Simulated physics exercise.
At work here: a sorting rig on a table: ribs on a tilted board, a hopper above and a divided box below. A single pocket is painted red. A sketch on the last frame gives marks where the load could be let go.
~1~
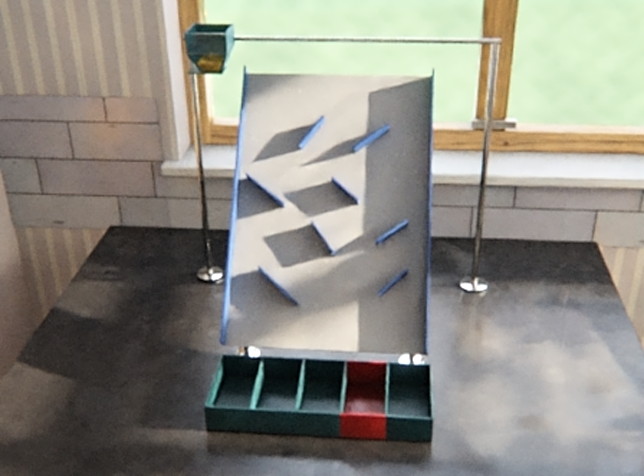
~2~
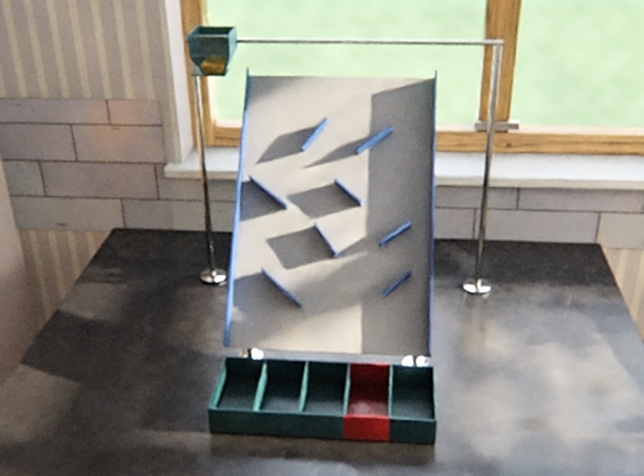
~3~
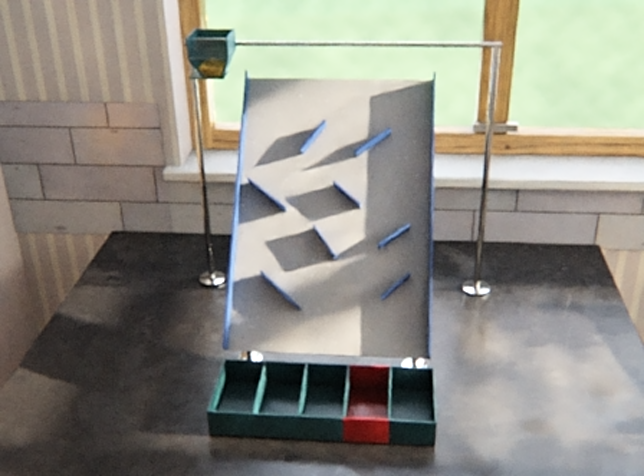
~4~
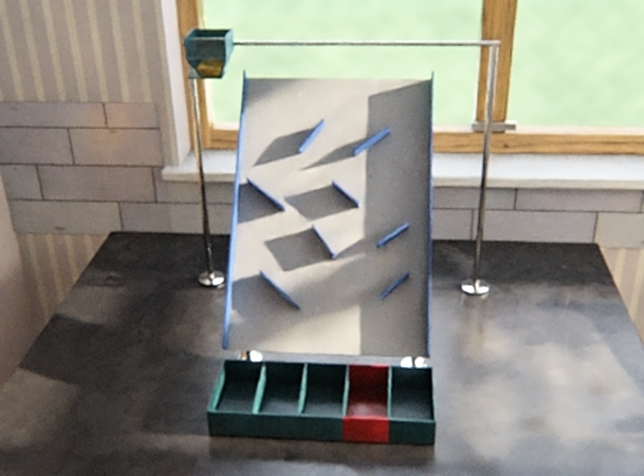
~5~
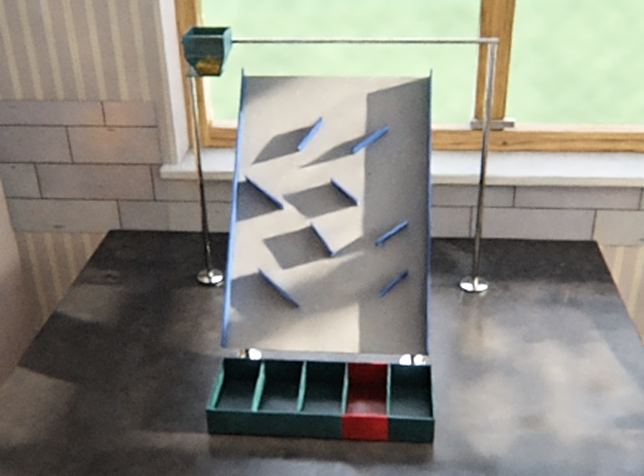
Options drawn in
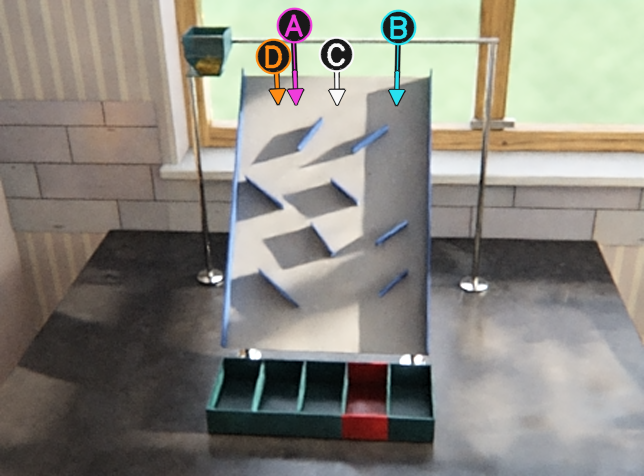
A tilted board with blue ribs stands still above a divided box with one red pocket.
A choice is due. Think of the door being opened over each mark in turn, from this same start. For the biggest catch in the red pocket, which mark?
C works best here.
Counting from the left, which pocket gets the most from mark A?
The third.
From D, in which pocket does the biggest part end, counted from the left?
It is the third one.
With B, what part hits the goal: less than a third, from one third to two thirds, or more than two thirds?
Less than a third.
On the marked copy, mark A meets the board at (295, 98); mark B meets the board at (396, 99); mark C meets the board at (337, 99); mark D meets the board at (277, 98).
With A, about a quarter in the red pocket, about two thirds in other pockets, a small part held on the board.
With B, a small part in the red pocket, most in other pockets.
With C, about half in the red pocket, about half in other pockets.
With D, about a third in the red pocket, about two thirds in other pockets.
